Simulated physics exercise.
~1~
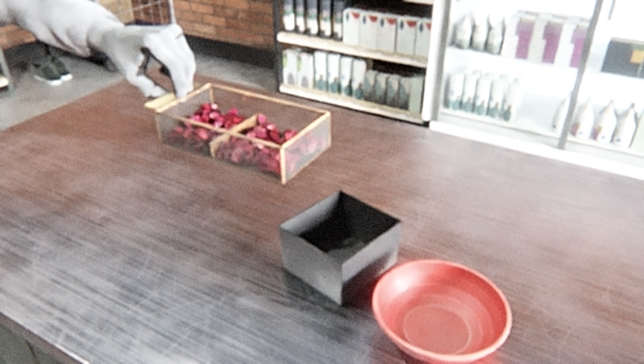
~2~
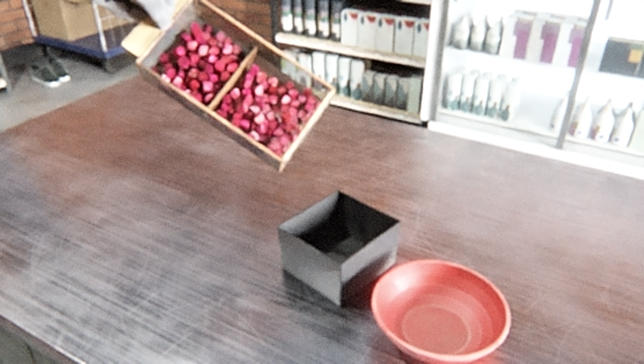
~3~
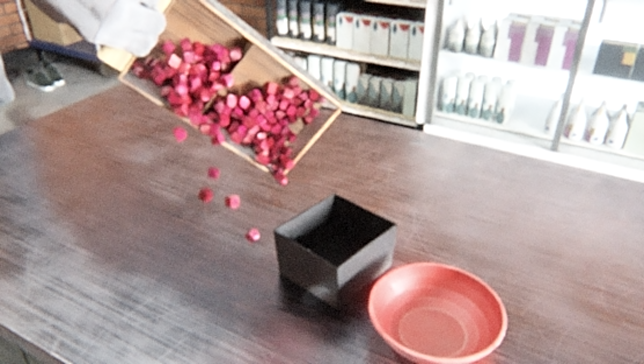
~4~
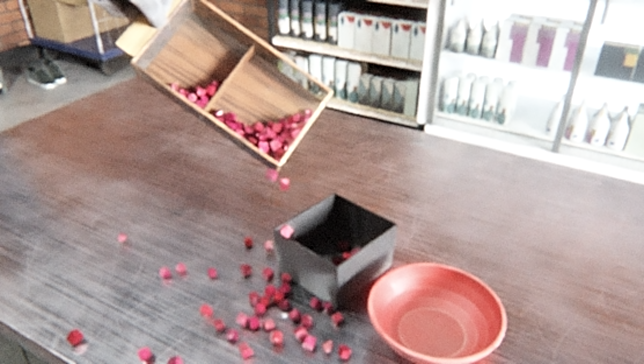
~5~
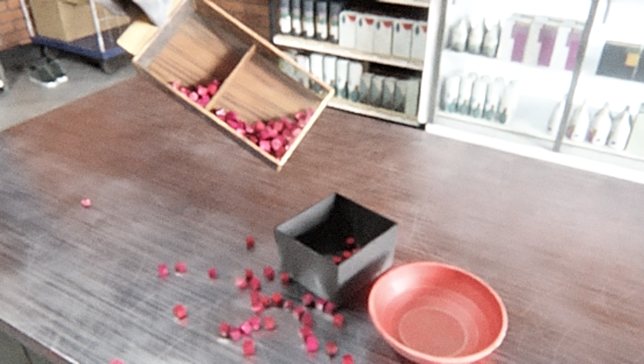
Gloved hand lifting and tipping a divided box of red cubes, spilling many across the table, few landing in black tin.
